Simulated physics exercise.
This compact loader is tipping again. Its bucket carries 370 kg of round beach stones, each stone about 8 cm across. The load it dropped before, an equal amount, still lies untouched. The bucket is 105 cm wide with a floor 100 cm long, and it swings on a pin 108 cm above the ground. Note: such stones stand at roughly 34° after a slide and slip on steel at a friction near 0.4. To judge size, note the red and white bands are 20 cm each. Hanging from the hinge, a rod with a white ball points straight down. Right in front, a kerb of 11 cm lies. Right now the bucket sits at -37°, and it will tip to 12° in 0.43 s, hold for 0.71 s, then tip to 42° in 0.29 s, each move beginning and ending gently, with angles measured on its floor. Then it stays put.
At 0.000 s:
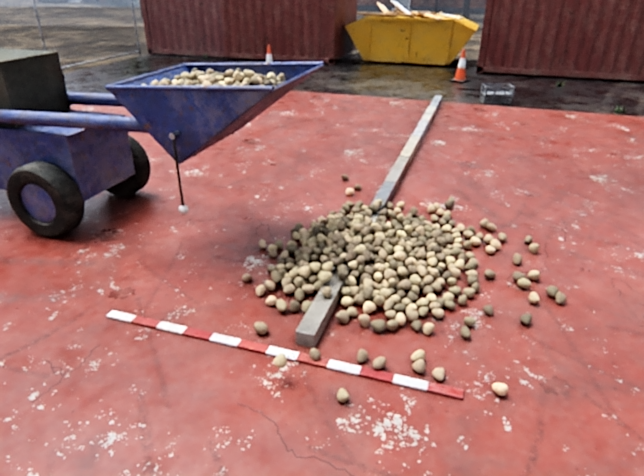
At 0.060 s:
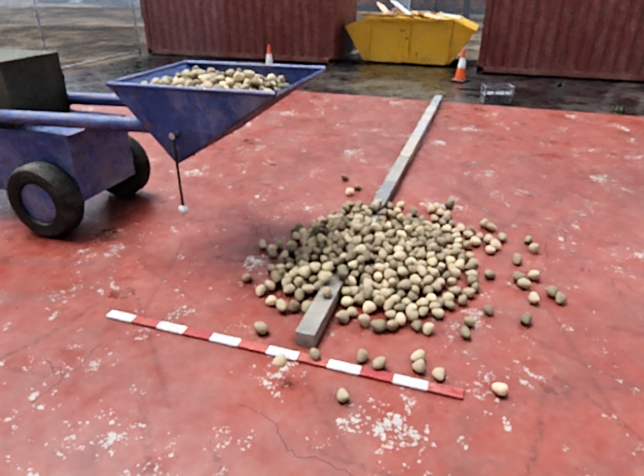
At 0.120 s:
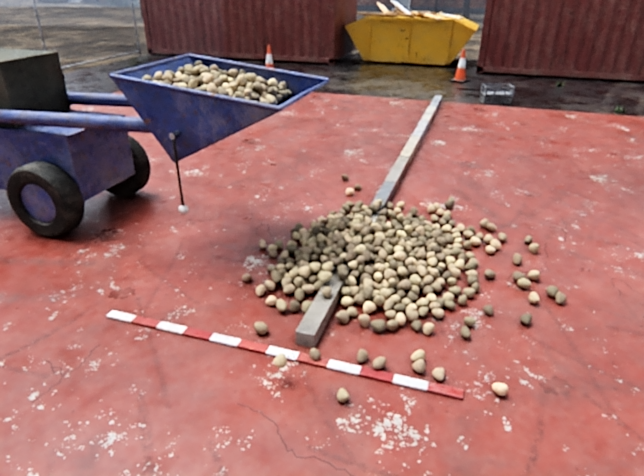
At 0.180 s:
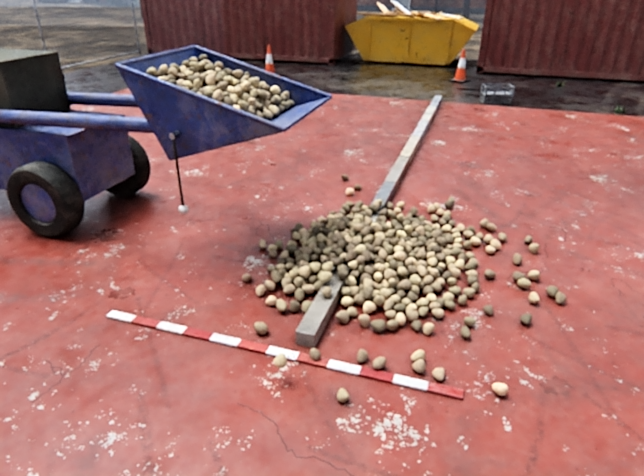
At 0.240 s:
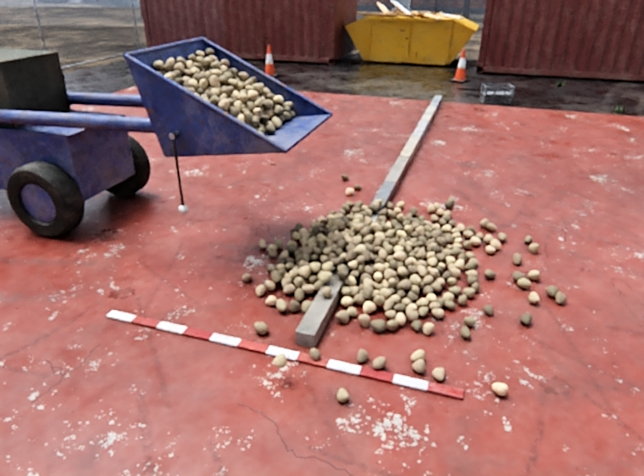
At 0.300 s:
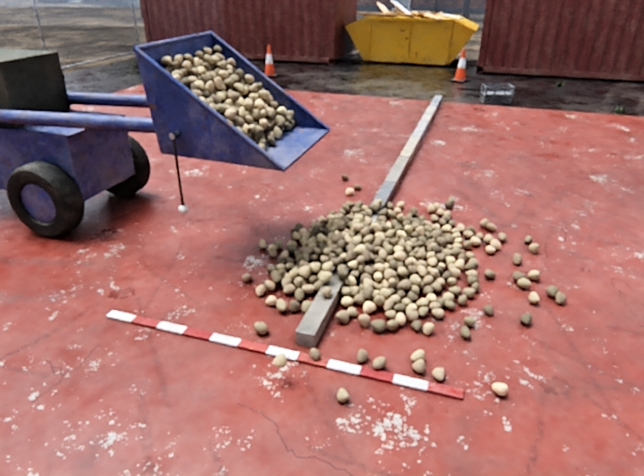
A blue loader with black wheels and a raised bucket of round beach stones stands at the left of a worn red floor outdoors, seen from slightly above. A stone pile lies across a long grey kerb at centre, behind a red-and-white strip, with dark red containers, a yellow skip and orange cones beyond. The bucket steadily tilts its front edge downward and the stones shift forward inside, while the pile and camera stay still.
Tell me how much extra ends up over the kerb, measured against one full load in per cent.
The extra comes to about 13 percent of a load.
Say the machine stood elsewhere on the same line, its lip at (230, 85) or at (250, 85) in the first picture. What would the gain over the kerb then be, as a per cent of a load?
About 0 per cent for the first, 5 per cent for the second.
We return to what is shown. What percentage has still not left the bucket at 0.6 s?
100 %.
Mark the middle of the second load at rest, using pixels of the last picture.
Their middle rests near (312, 235).
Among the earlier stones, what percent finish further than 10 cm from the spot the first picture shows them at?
Close to 5 in a hundred of them.
After 0.4 s the floor is at 11°; in per cent of one load, 100 in the bucket, 36 on this side of the kerb, 64 over the kerb; the foremost stones are at (558, 283).
After 0.6 s the floor is at 12°; in per cent of one load, 100 in the bucket, 36 on this side of the kerb, 64 over the kerb; the foremost stones are at (558, 283).
After 1.9 s the floor is at 42°; in per cent of one load, 12 in the bucket, 111 on this side of the kerb, 76 over the kerb; the foremost stones are at (558, 283).
After 4.5 s the floor is at 42°; in per cent of one load, 0 in the bucket, 123 on this side of the kerb, 77 over the kerb; the foremost stones are at (558, 283). Net gain over the kerb, 13.
